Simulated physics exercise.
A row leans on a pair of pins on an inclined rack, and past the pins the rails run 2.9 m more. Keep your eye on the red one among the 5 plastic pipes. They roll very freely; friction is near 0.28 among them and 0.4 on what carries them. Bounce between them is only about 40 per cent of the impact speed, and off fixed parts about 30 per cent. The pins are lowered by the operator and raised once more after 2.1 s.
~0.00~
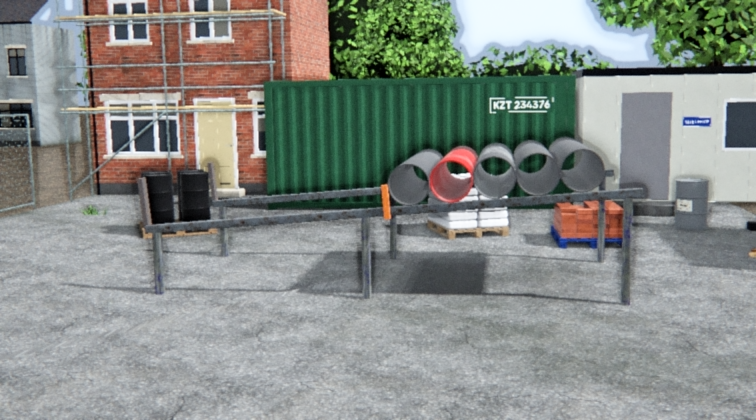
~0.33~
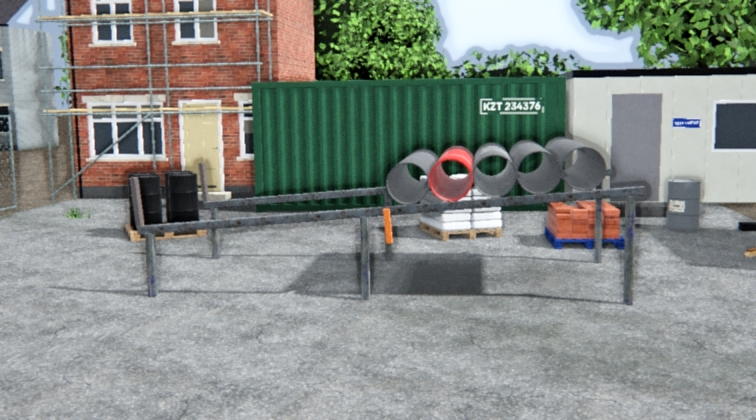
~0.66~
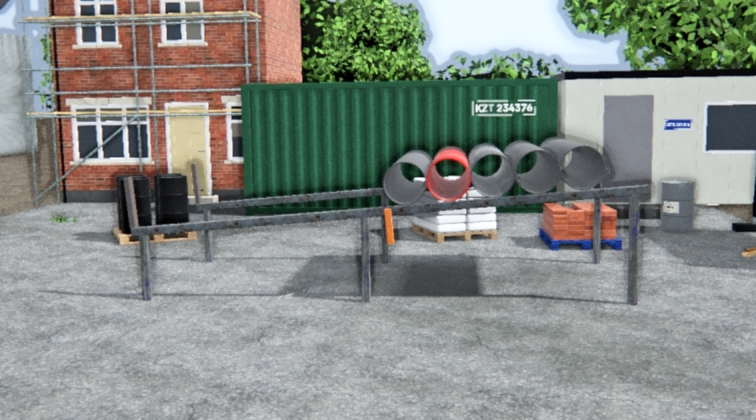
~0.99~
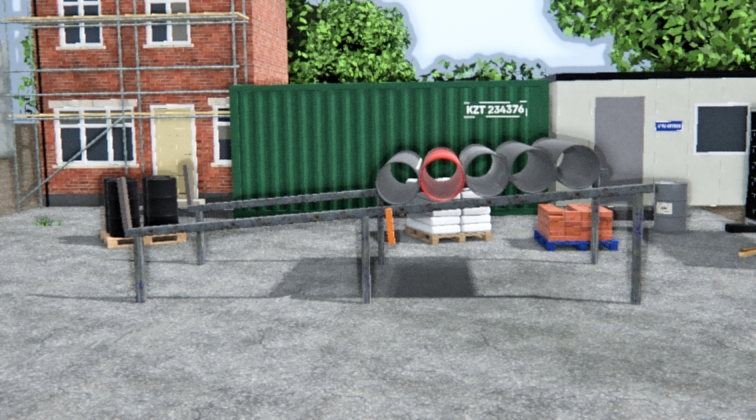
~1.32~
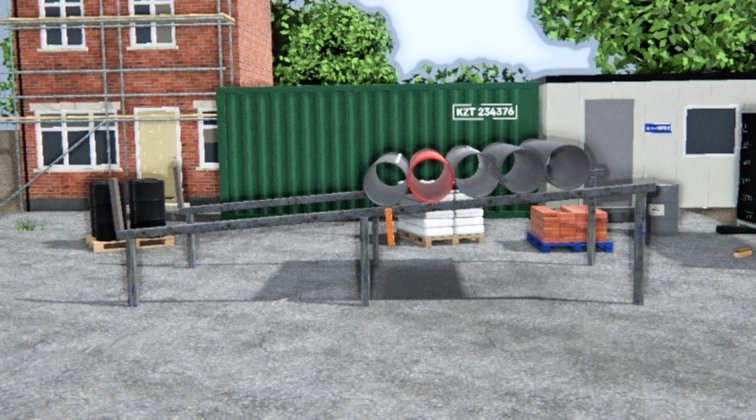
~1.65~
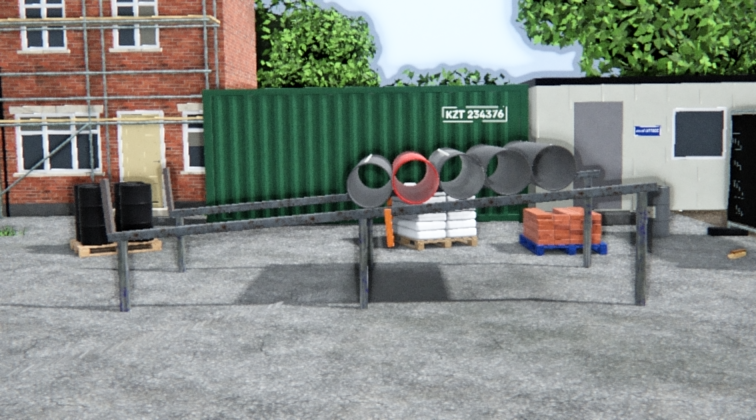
In a building yard beside a green container, a row of five large pipes, one red and the rest grey, rolled slowly a short way left down a gently sloping rack.
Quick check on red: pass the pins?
Yes, it goes.
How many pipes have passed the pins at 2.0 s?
The count by then is 1.
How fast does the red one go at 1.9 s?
Estimated speed near 0.6 m/s.
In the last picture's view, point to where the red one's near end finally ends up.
My best guess is somewhere around (177, 204).
Then, 1.9 s in, red is on the rails, 15 cm above the pins, rolling left; 1 of 5 has passed.
Then, 2.0 s in, red is on the rails, 10 cm above the pins, rolling left; 1 of 5 has passed.
Then, 2.1 s in, red is on the rails, 5 cm above the pins, rolling left; 1 of 5 has passed.
Then, 2.3 s in, red is in the air, 10 cm below the pins, rolling left; 2 of 5 have passed.
In the end (5.6 s), red is on the rails, 210 cm below the pins; 2 of 5 have passed.
